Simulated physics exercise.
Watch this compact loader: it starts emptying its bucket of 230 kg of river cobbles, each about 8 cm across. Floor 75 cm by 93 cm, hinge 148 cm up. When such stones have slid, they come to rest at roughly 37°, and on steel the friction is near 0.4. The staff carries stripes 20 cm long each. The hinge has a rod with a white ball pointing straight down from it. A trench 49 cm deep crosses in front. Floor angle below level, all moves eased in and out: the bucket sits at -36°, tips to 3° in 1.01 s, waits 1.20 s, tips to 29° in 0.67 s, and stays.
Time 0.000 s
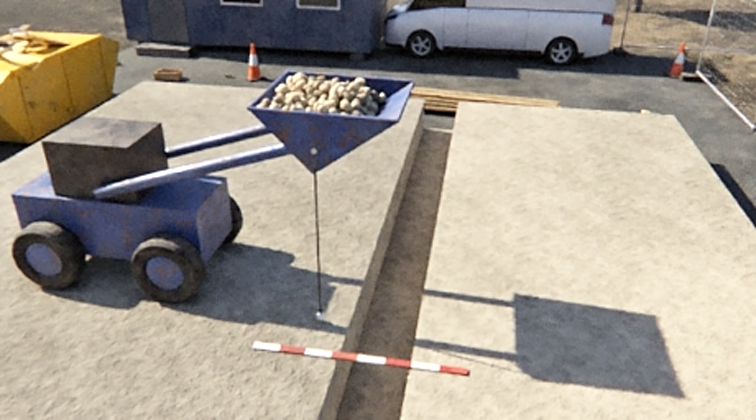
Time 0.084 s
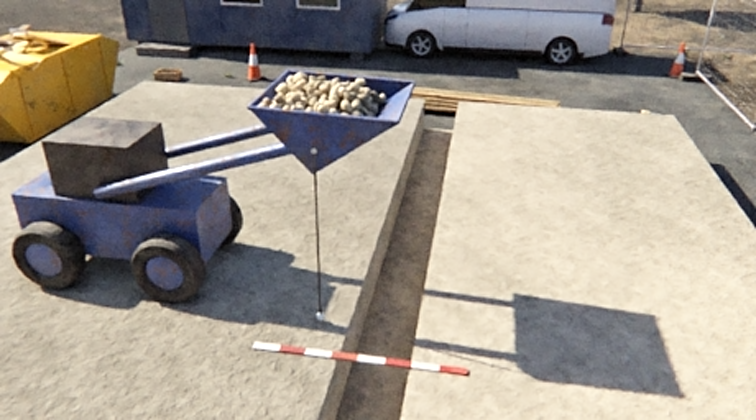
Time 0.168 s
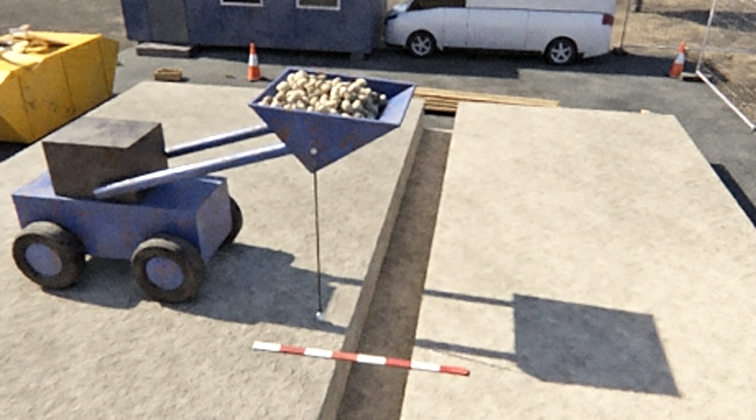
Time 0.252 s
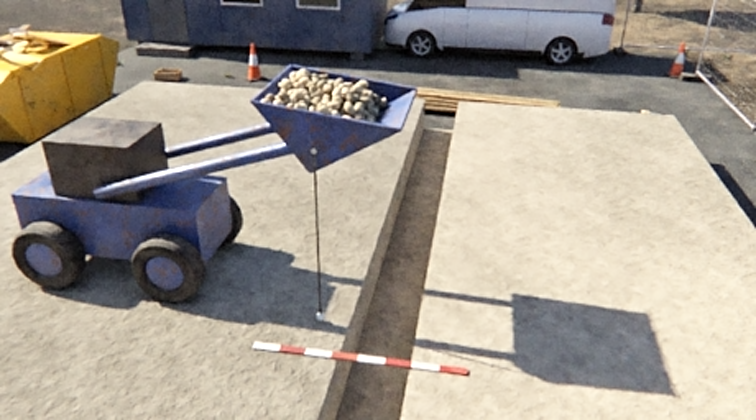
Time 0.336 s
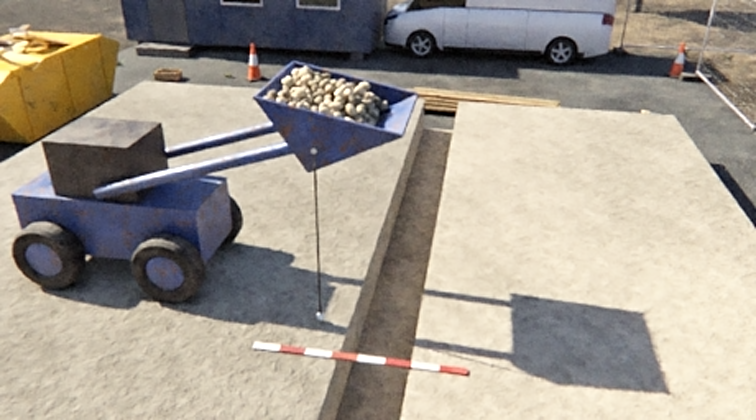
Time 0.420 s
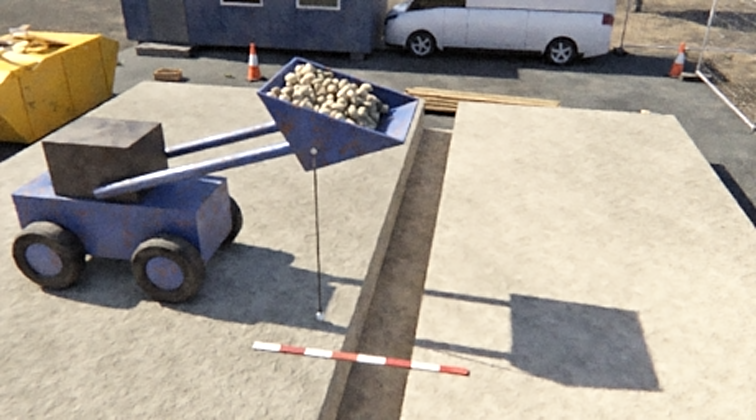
A blue loader's raised bucket tilts on a sunlit worksite of pale concrete slabs, seen from above and to one side. The loader stands at left with its load of rounded, light stones above a narrow trench, a red-and-white staff below, a yellow skip and white van behind. The bucket's right lip slowly dips, the stones shift slightly within it, and its shadow changes while the loader and camera stay still.
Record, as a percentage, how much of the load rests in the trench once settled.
Approximately 25 out of 100.
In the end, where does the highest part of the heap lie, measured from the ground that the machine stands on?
Roughly 16 cm above ground level.
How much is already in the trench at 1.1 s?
Close to 0 per cent at that time.
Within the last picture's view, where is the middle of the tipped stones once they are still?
Look at roughly (455, 295).
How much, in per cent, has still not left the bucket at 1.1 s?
Still inside: Around 100 %.
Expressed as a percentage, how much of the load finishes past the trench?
Near 75 in a hundred.
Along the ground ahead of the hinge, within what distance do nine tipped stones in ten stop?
Some 150 cm out from the hinge.
After 0.8 s the floor is at -3°; 100 % in the bucket; the foremost stones are at (379, 126).
After 1.1 s the floor is at 3°; 100 % in the bucket; the foremost stones are at (401, 143).
After 3.3 s the floor is at 29°; 34 % in the bucket, 38 % in the trench, 29 % past the trench; the foremost stones are at (509, 339).
After 5.8 s the floor is at 29°; 0 % in the bucket, 27 % in the trench, 73 % past the trench; the foremost stones are at (601, 319).
